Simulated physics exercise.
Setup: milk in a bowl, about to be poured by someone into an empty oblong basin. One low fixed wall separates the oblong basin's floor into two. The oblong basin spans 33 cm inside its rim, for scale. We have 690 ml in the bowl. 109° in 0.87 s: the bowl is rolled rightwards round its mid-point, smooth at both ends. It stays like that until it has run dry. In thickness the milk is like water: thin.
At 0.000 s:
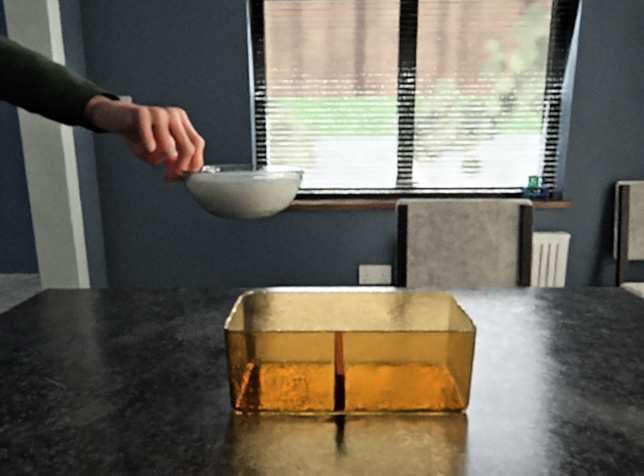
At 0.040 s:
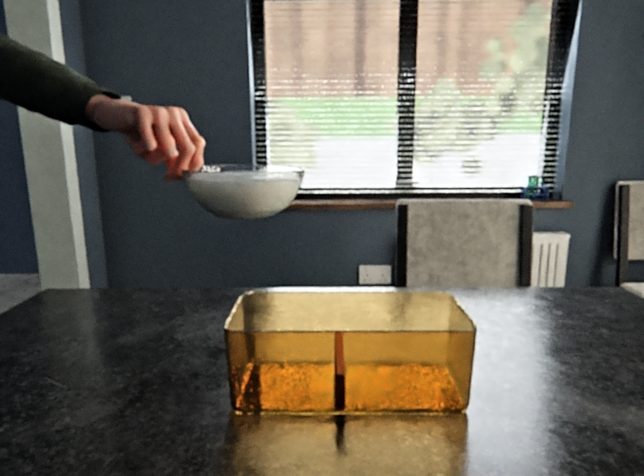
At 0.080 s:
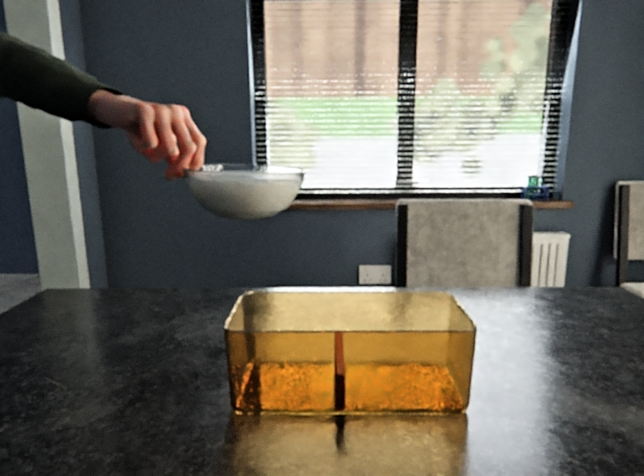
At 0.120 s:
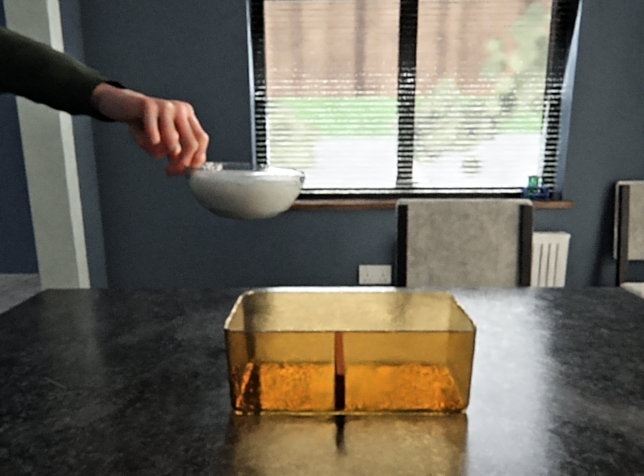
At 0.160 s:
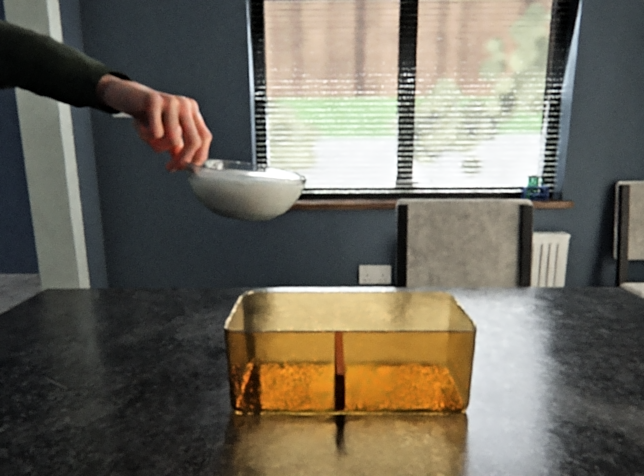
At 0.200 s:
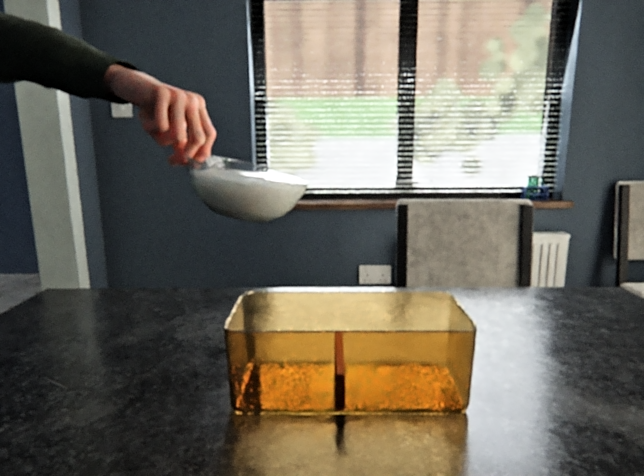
A hand in a dark green sleeve reaches in from the left, holding a clear bowl of white milk above a dark, glossy table, seen from the front in a grey-walled room. Below sits an empty amber, see-through oblong basin with a divider, and behind are a blind-covered window and pale chairs. The hand slowly rolls the bowl slightly rightwards, its right rim dipping, while the camera stays still.
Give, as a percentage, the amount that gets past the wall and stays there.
Past the wall: About 67 %.
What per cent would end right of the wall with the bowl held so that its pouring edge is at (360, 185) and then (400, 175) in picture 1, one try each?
I'd say 95 percent on the first go, 80 percent on the next.
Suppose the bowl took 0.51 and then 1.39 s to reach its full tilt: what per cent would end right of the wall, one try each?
In order, 50 and 75 per cent.
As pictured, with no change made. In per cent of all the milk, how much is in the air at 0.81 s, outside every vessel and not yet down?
Close to 3 in every hundred parts.
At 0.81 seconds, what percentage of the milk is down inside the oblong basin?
Close to 98 in a hundred.
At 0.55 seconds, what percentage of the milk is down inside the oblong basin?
Roughly 24 percent.
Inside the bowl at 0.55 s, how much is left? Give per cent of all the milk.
About 22 per cent.
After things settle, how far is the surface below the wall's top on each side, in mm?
Left roughly 44 mm; right roughly 36 mm.
By 0.55 s the tilt is 77° and 21 per cent is still to pour, 3 is left of the wall and 22 right of it.
By 0.81 s the tilt is 108° and 0 per cent is still to pour, 30 is left of the wall and 67 right of it.
By 1.08 s the tilt is 109° and 0 per cent is still to pour, 32 is left of the wall and 67 right of it.
By 1.37 s the tilt is 109° and 0 per cent is still to pour, 32 is left of the wall and 67 right of it.
At rest 32 per cent lies left of the wall, 67 right of it and 1 outside.
